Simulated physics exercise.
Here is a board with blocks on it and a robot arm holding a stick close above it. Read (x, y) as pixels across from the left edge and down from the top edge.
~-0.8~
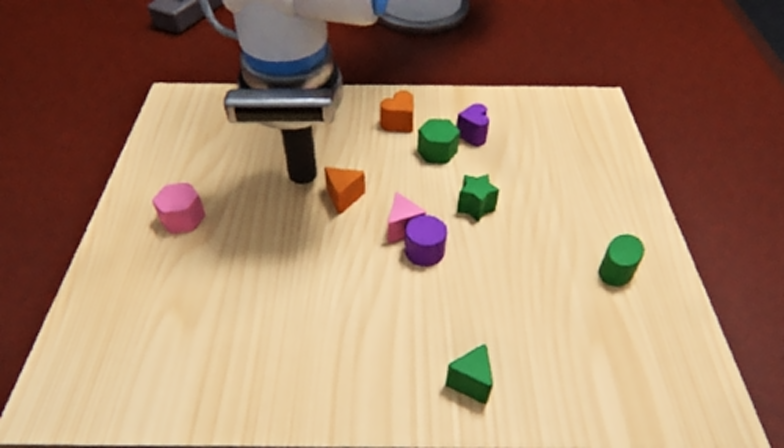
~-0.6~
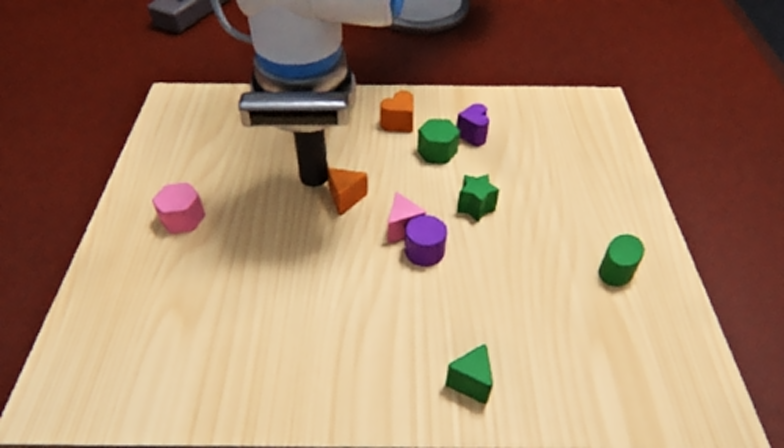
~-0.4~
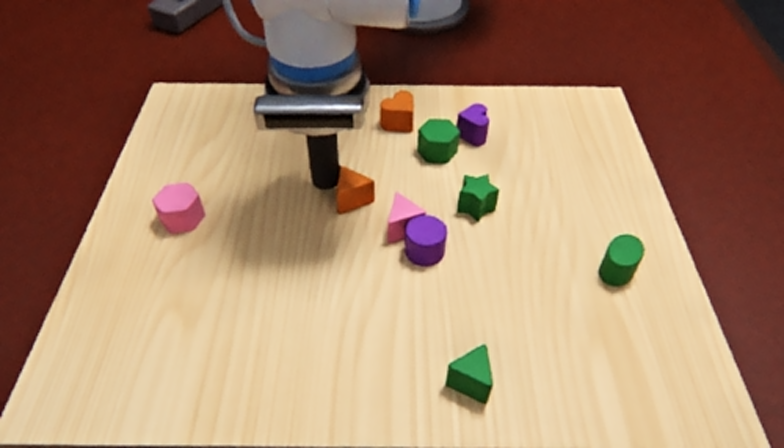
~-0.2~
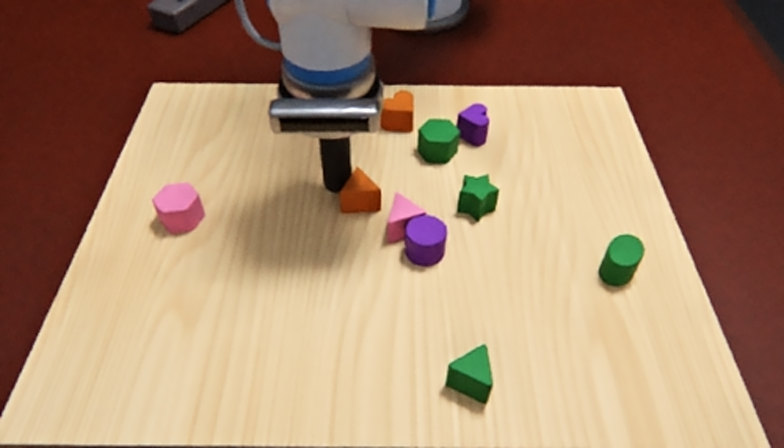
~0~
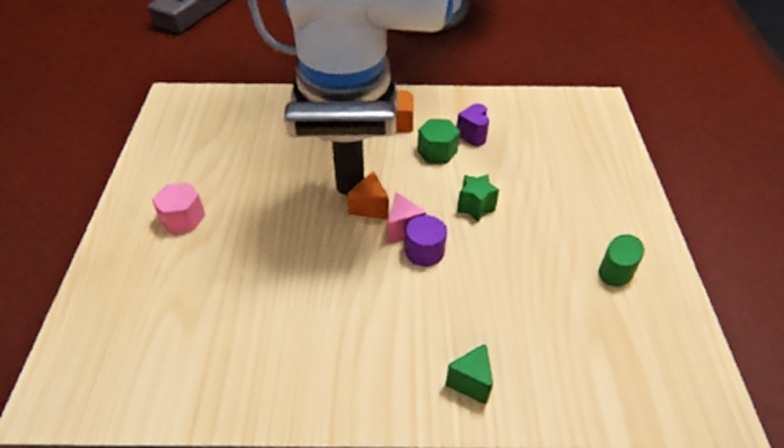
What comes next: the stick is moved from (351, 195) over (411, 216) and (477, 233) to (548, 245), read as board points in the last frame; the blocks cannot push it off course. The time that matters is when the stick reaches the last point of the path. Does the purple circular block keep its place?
No, that is not what happens.
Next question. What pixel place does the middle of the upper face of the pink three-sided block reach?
The pink three-sided block ends near (472, 232).
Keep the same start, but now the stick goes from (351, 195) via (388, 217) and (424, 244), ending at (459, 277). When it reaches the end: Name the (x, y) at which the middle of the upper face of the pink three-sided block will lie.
In the picture, that point is around (462, 220).
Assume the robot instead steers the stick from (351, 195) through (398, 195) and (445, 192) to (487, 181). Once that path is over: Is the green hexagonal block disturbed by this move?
The green hexagonal block does not move.
The first path, step by step. One third of the way, stick at (412, 207); orange three-sided block at (400, 216), turned 50° clockwise; pink three-sided block at (431, 214), turned 15° clockwise; purple circular block at (439, 240).
Two thirds of the way, stick at (480, 224); orange three-sided block at (402, 217), turned 60° clockwise; pink three-sided block at (471, 232), turned 90° clockwise; purple circular block at (443, 247).
At the end, stick at (551, 236); orange three-sided block at (402, 217), turned 60° clockwise; pink three-sided block at (472, 232), turned 95° clockwise; purple circular block at (443, 247); green star-shaped block not moved; green oval block not moved.
